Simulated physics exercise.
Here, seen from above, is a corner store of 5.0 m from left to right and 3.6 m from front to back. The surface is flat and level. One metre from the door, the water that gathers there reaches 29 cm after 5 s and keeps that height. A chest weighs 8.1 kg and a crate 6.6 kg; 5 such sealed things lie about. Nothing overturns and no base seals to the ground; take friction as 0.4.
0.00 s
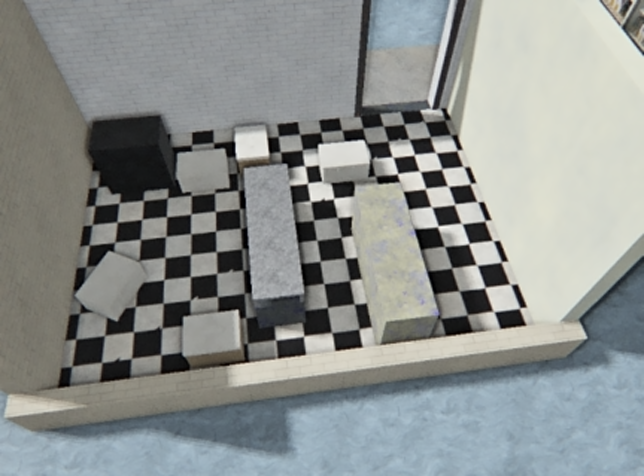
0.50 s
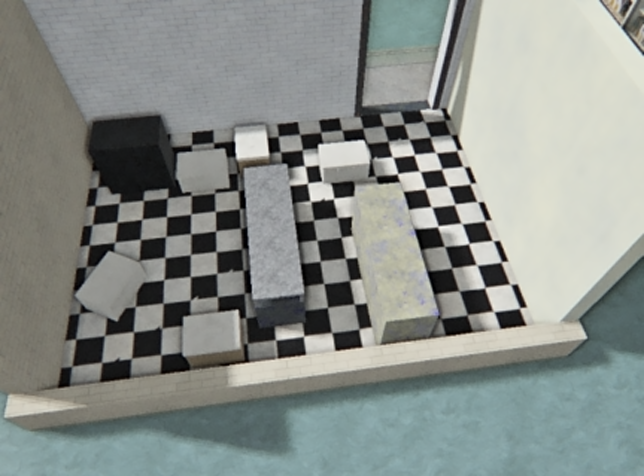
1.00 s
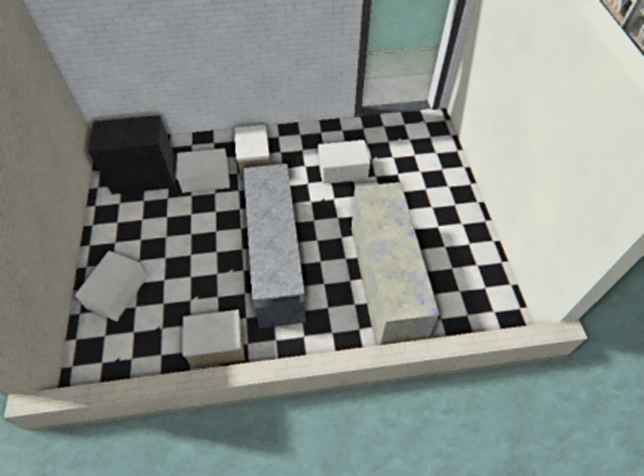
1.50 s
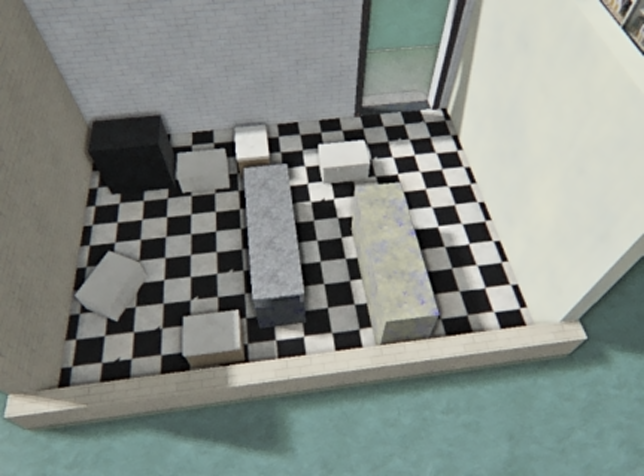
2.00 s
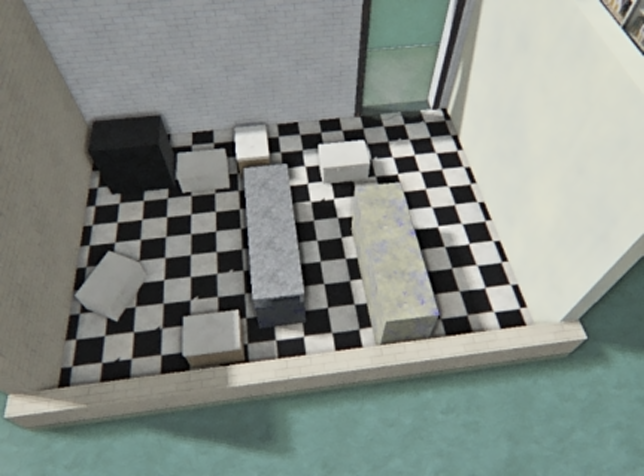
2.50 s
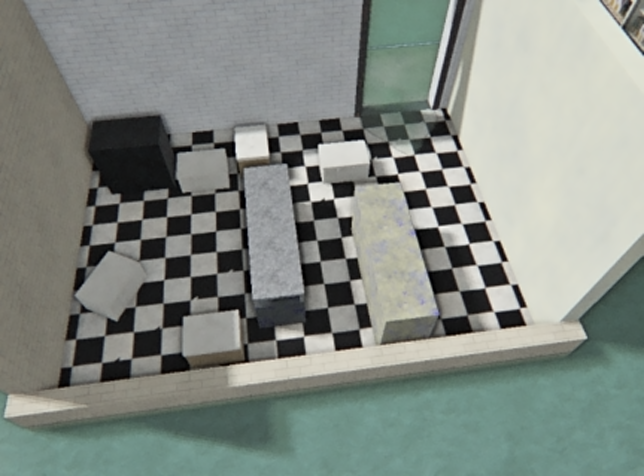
In a corner store, greenish water seeps through the doorway onto the checkered floor while nothing shifts.
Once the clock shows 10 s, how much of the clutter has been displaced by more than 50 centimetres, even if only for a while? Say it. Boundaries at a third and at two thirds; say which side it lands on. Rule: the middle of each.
It lands between a third and two thirds.
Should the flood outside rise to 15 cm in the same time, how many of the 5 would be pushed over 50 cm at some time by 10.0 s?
The answer would then be 1.
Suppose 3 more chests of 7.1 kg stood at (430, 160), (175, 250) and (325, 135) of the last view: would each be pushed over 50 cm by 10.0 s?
Taking them in the given order: Greater, then smaller, then smaller.
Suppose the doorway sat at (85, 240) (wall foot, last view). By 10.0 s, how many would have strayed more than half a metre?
Then it comes to 5 of them.
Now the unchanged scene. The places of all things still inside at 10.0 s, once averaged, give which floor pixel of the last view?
Around (198, 206).
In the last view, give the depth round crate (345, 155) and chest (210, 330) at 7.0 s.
Some 7 cm at the first, some 1 cm at the second.
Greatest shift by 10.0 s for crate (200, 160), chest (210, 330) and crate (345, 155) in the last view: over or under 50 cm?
In turn: Below the mark, above the mark, above the mark.
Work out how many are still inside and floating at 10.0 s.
At that time the total is 2.
After 3.5 s 0 of 5 are over 50 cm from their spots; 0 afloat.
After 4.5 s 0 of 5 are over 50 cm from their spots; 0 afloat.
After 7.0 s 1 of 5 are over 50 cm from their spots; 1 afloat.
After 10.0 s 2 of 5 are over 50 cm from their spots, and 2 have been at some point; 2 afloat.
